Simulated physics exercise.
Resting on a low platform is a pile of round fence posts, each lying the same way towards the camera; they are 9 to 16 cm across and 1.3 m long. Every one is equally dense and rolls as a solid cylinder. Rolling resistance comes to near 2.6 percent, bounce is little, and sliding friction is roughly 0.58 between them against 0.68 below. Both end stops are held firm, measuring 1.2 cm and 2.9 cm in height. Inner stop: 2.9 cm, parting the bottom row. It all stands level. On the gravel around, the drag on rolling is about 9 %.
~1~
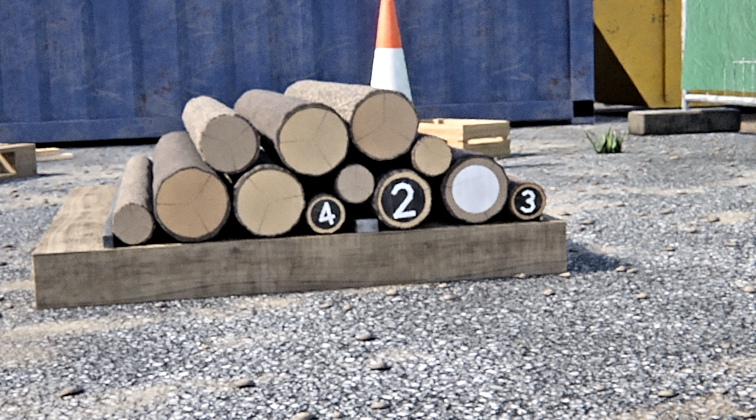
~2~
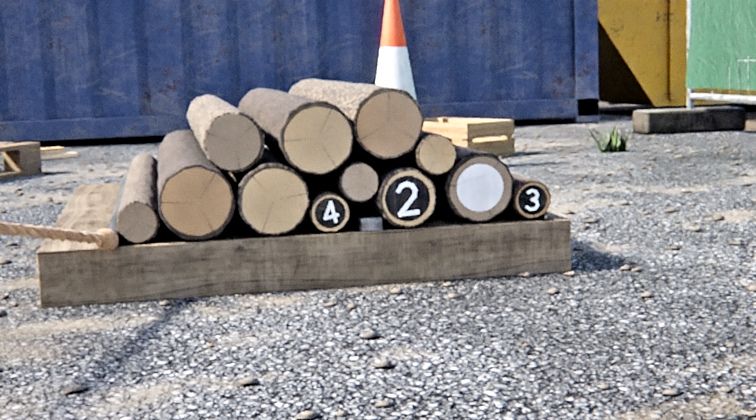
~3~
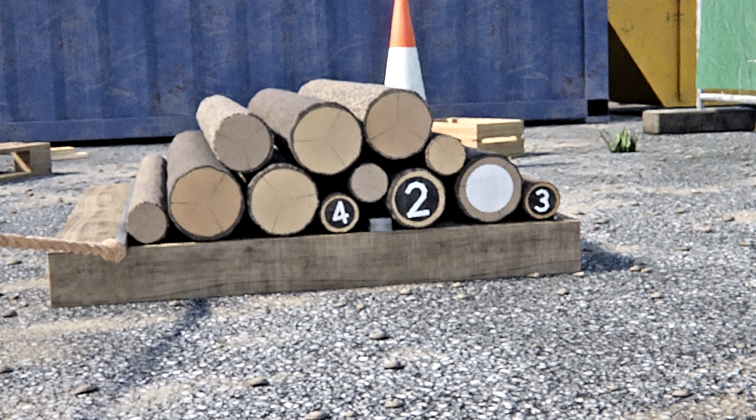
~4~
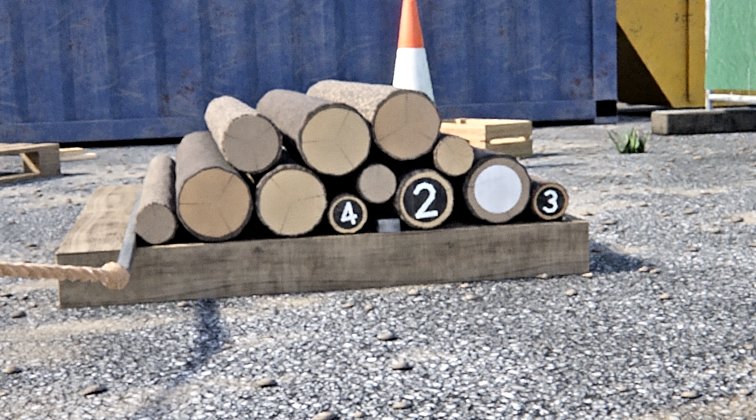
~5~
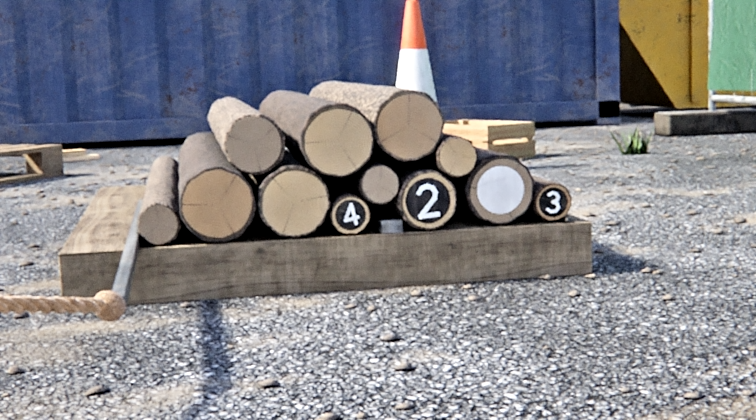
In the video, round wooden posts, some with numbered ends, lie stacked on a low platform on gravel. A rope appears at the left and draws a thin strip out from beside the pile towards the viewer, while the posts stay still.
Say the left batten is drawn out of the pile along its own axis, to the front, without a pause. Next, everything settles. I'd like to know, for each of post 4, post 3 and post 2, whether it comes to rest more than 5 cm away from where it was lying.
Here is how it goes: Post 4 does, post 3 does not, post 2 does not.
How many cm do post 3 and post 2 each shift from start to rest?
Shift for post 3: 0 cm; shift for post 2: 0 cm.
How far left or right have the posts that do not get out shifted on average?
They end up about 5 cm further left on average.
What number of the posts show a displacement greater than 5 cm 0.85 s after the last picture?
That would be 0 by then, I'd say.
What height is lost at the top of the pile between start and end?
Some 5 cm lower.
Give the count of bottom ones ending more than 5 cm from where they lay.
That number comes to 4.
Then, 0.58 s after the last picture, 0 now displaced over 5 cm; no. 4 in place; no. 3 in place; no. 2 in place.
Then, 0.85 s after the last picture, 0 now displaced over 5 cm; no. 4 2.6 cm left; no. 3 in place; no. 2 0.6 cm right.
Then, 1.28 s after the last picture, 5 now displaced over 5 cm; no. 4 8 cm left; no. 3 in place; no. 2 1.9 cm right.
All still, 1.8 s past the final picture, 5 moved over 5 cm; not one off the ends of the platform; no. 4 8 cm left; no. 3 in place; no. 2 1.9 cm right; top of the pile 38 cm high, from 42 cm.
